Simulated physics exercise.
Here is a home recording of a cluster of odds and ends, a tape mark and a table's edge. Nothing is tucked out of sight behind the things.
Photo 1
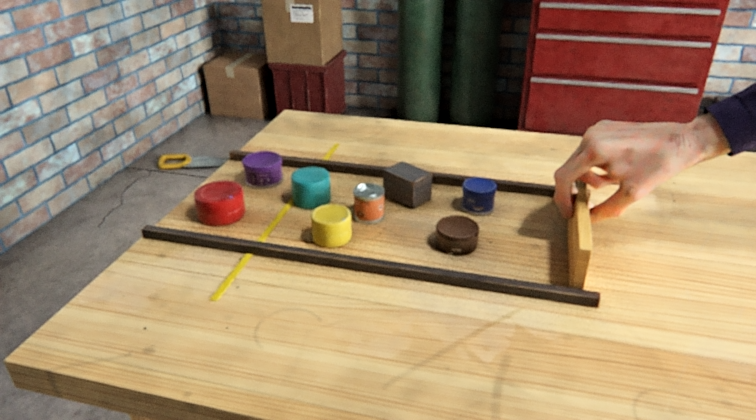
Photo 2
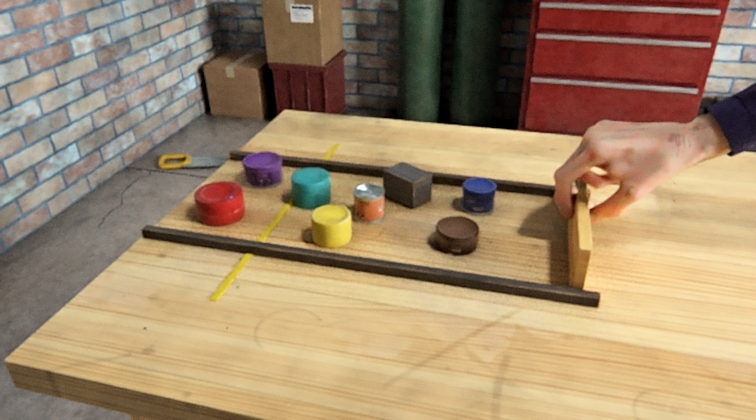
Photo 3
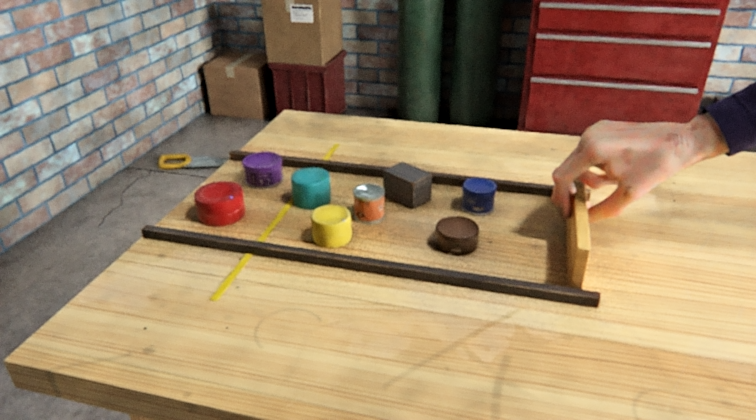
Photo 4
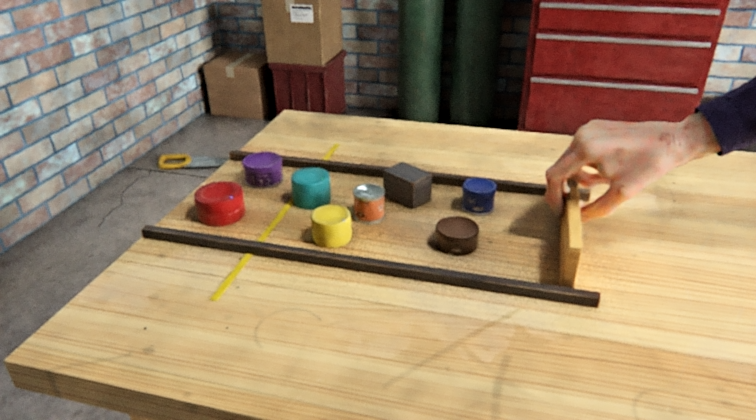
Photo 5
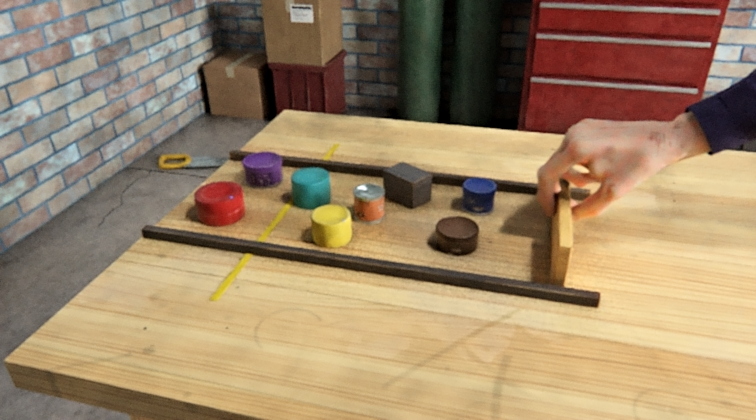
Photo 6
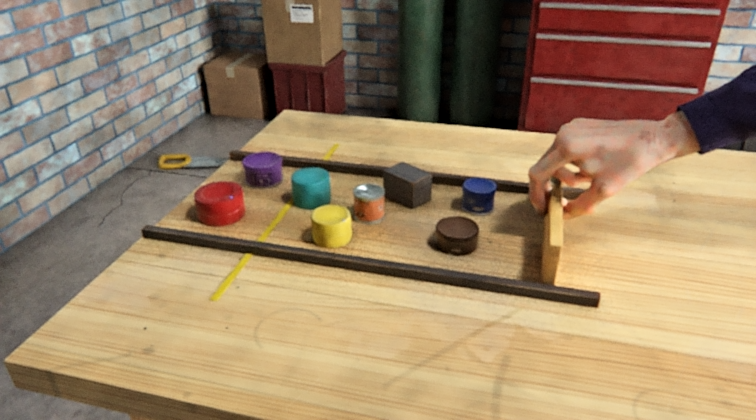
On a wooden workbench near a brick wall, coloured lids, tins and a grey block sit between two dark rails, some beyond a yellow tape line. A hand at the right holds a board upright, still at first, then slides it a short way left toward the objects, which stay in place.
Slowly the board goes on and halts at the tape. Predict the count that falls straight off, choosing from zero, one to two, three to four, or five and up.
I predict the count lost over the end will be nil.
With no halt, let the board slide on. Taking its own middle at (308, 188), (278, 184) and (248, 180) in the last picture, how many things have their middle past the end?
It comes out as 0, then 0, then 1.
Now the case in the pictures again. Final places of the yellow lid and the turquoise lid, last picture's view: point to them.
Final centres, in order: Near (244, 225), near (254, 179).
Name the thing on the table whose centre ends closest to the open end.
Purple tin.
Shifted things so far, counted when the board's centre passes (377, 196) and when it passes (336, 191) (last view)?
5, then 6.
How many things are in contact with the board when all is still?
Contact count: 4.
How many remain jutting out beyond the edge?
I'd say 0 of them.
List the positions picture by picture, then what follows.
In the first picture, red lid (220, 203); purple tin (263, 170); turquoise lid (311, 188); board (578, 221); tape (289, 205).
In the second picture, purple tin (263, 170); grey block (407, 185).
In the third picture, turquoise lid (311, 188); yellow lid (332, 226).
In the fourth picture, red lid (220, 203); blue pot (479, 197).
In the fifth picture, purple tin (263, 170); brown tub (457, 235).
In the sixth picture, red lid (220, 203); purple tin (263, 170); turquoise lid (311, 188); board (552, 218); tape (289, 205).
Soon after, none off yet; red lid at rest near (220, 203); purple tin at rest near (263, 170); turquoise lid at rest near (311, 188).
In the end, the number that fall off is zero.
